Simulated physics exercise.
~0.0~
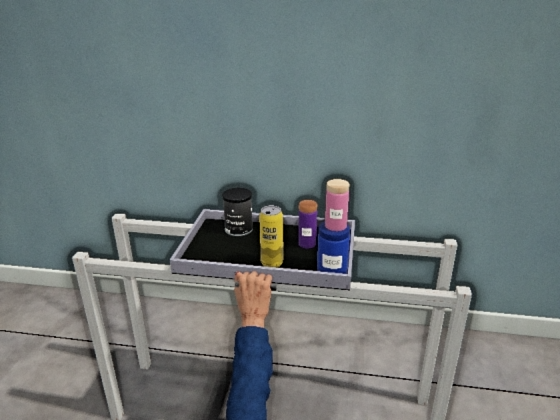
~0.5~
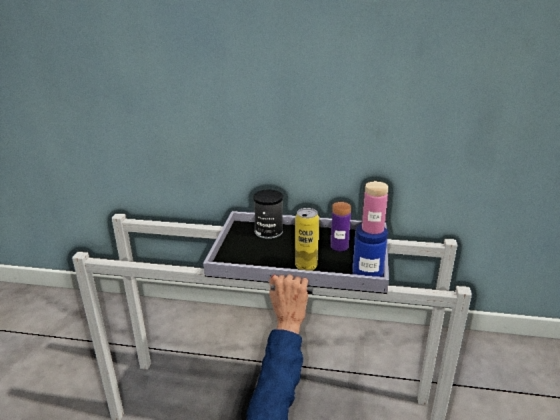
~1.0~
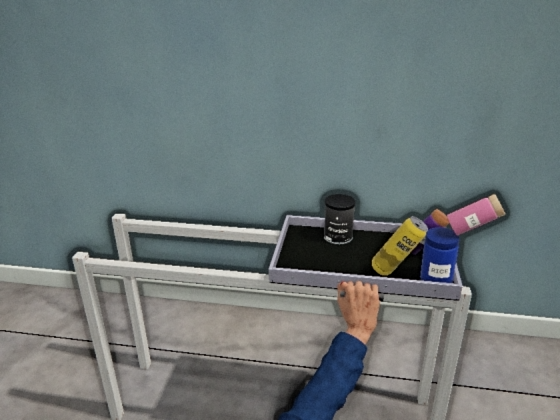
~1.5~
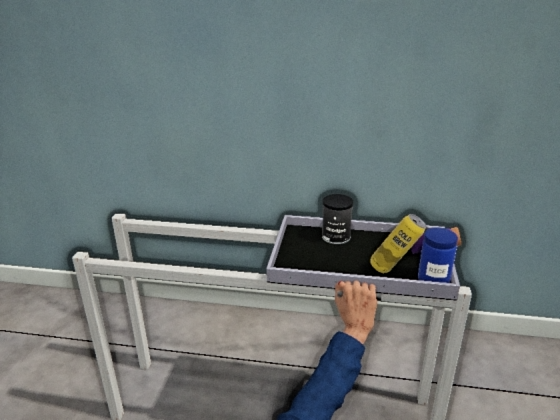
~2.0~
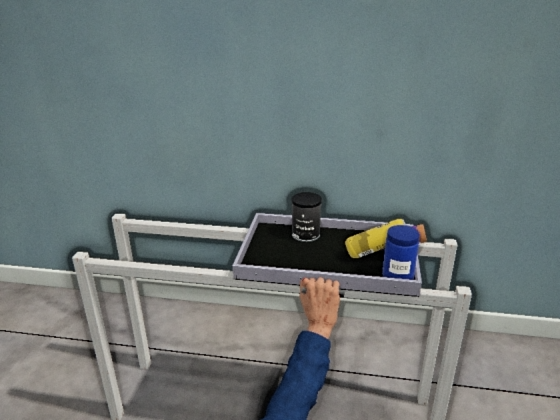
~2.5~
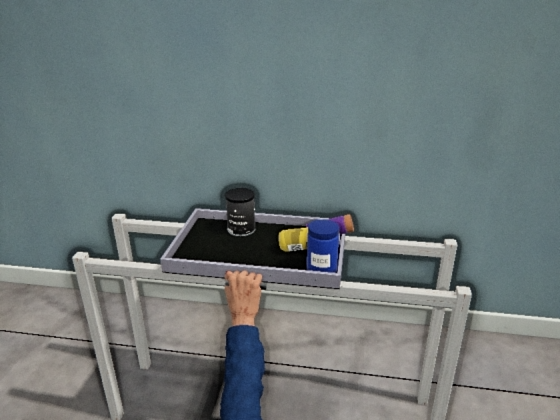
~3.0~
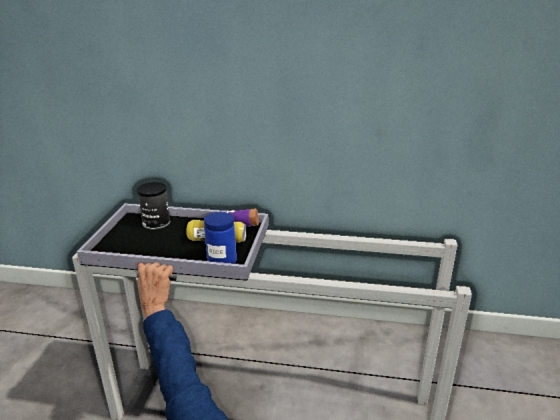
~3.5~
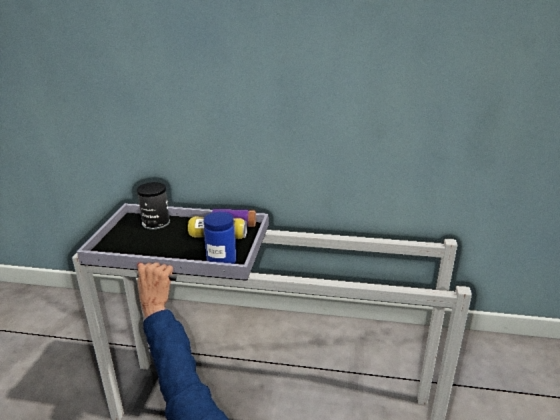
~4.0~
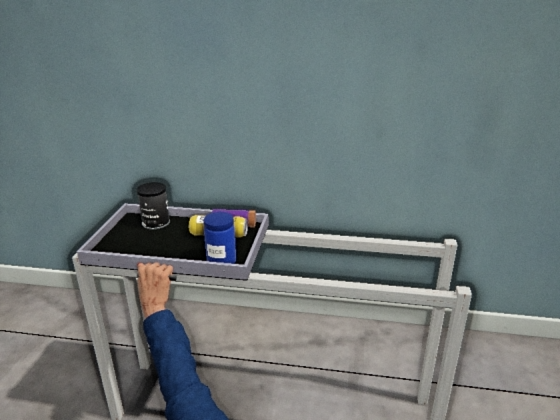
On a white rack, a hand sliding a tray right then left, pink shaker falling off, yellow can and purple shaker toppling.
